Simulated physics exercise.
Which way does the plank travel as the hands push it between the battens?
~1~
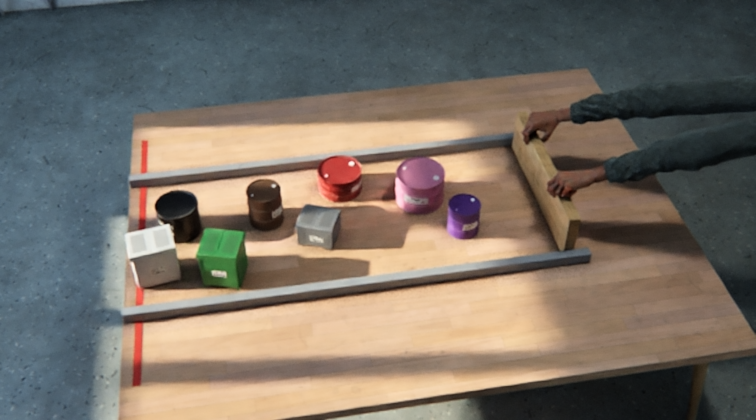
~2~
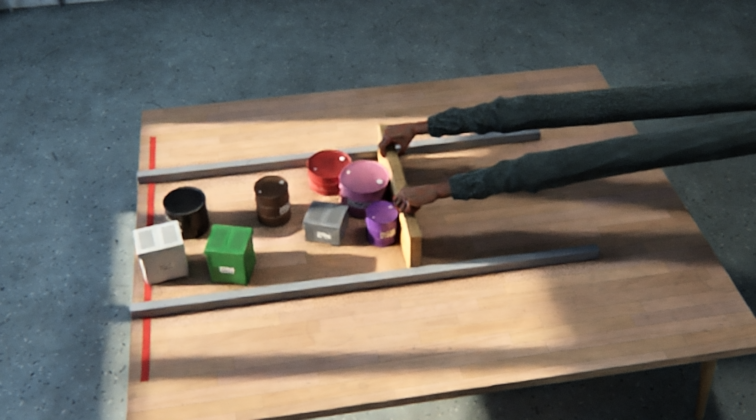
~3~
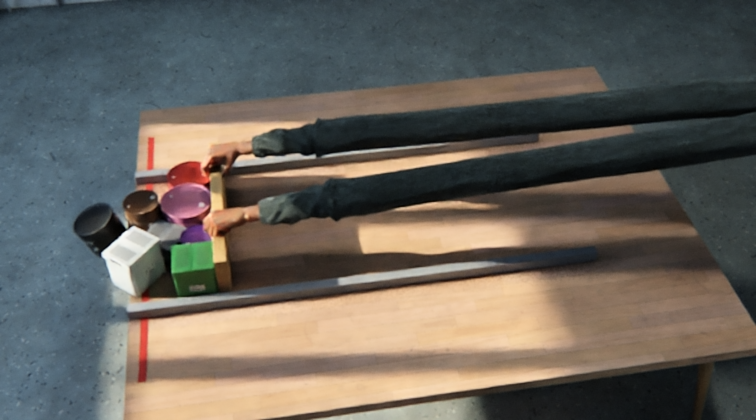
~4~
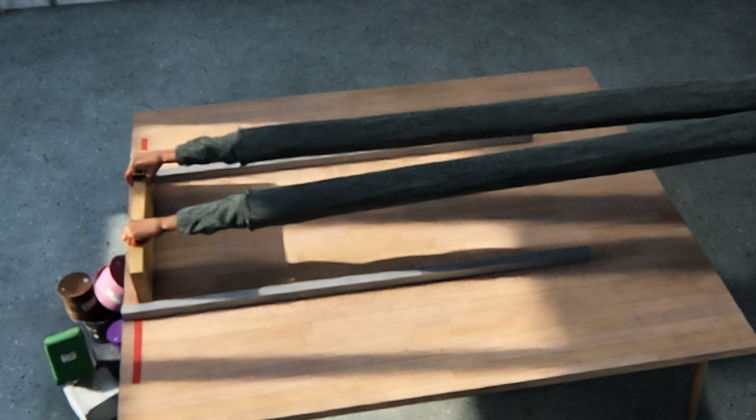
The plank travels to the left, towards the red tape at the table's edge.
